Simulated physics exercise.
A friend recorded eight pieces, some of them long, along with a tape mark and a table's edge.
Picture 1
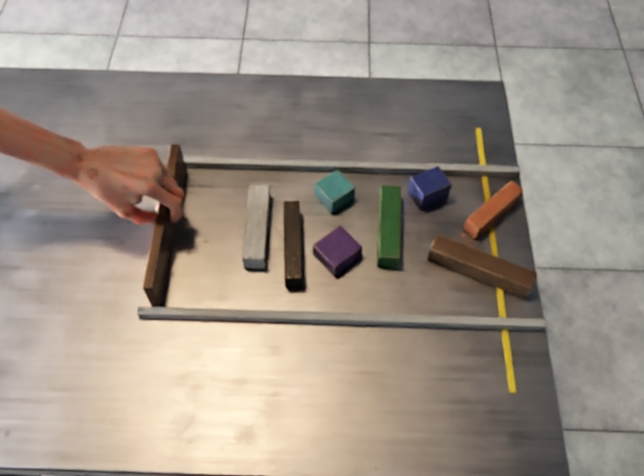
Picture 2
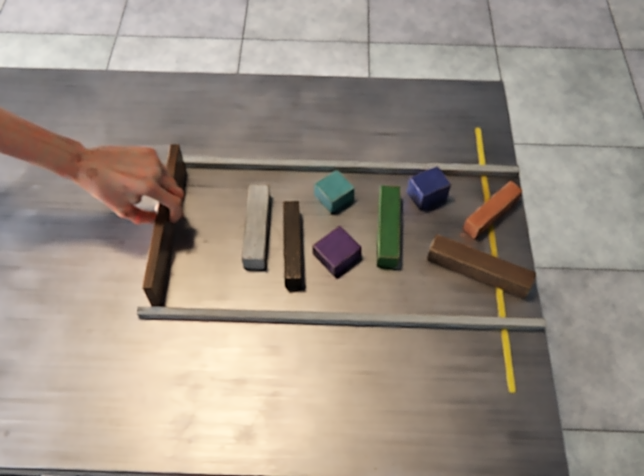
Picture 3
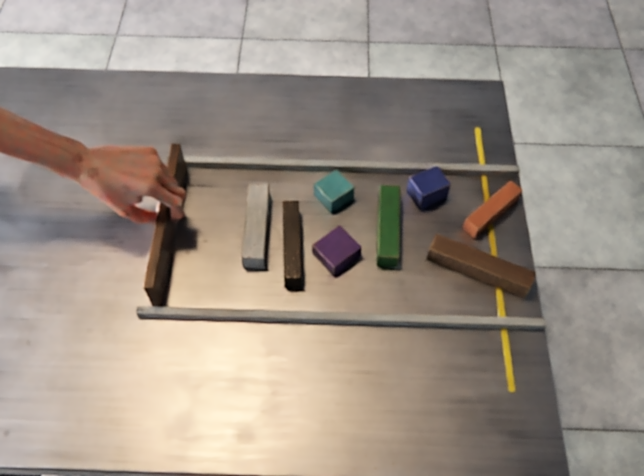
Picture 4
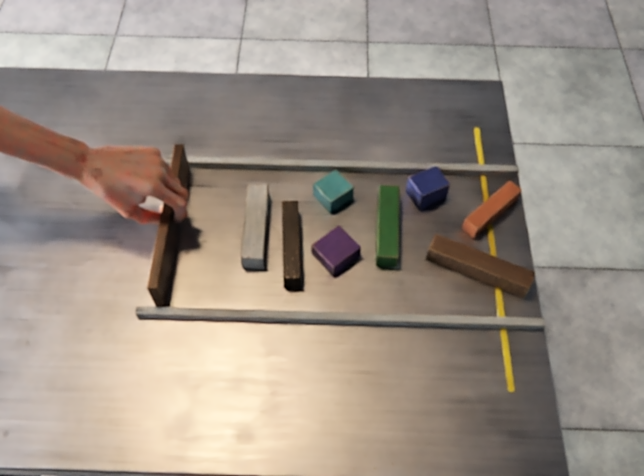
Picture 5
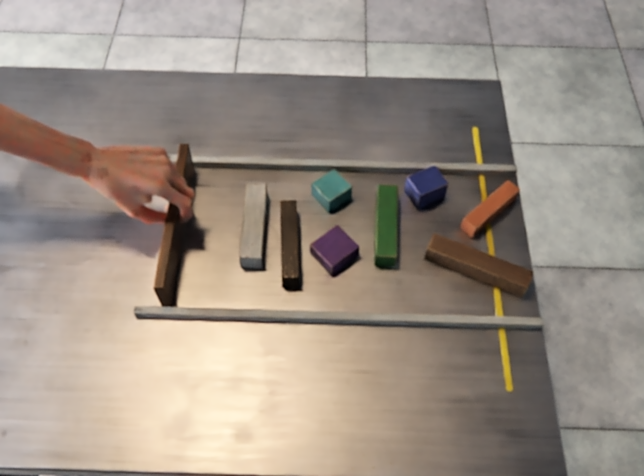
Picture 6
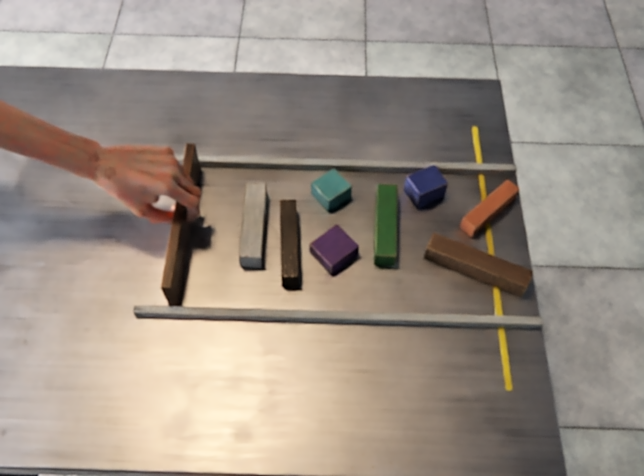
A dark board, gripped by a hand, slides slightly right between two rails toward eight separate pieces, including colored blocks and bars. The pieces stay still on the table, with orange and brown bars lying across yellow tape.
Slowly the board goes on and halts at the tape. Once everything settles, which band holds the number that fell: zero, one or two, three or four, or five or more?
It is in the band five or more.
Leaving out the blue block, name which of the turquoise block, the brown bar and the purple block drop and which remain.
Note: Turquoise block is on by the end; brown bar is off by the end; purple block is off by the end.
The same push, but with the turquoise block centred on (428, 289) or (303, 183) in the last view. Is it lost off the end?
The turquoise block falls; survives.
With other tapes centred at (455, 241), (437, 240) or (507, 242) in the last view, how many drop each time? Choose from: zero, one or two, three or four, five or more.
Falls: One to two; one to two; five or over.
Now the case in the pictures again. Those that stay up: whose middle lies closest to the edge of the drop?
The black bar.
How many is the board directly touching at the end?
2 touch it.
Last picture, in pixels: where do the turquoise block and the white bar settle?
The turquoise block comes to rest at (499, 181), and the white bar comes to rest at (502, 233).
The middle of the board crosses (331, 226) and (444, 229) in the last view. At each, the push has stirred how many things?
At first I count 6, and then 8.
Soon after, none off yet; orange bar at rest near (490, 208); brown bar at rest near (477, 264); blue block at rest near (426, 186).
After that, none off yet; orange bar displaced a little near (503, 199); brown bar displaced a little near (506, 254); blue block displaced a little near (442, 183).
In the end, the number that fall off is five or more; gone, purple block, green bar, blue block, brown bar and orange bar.
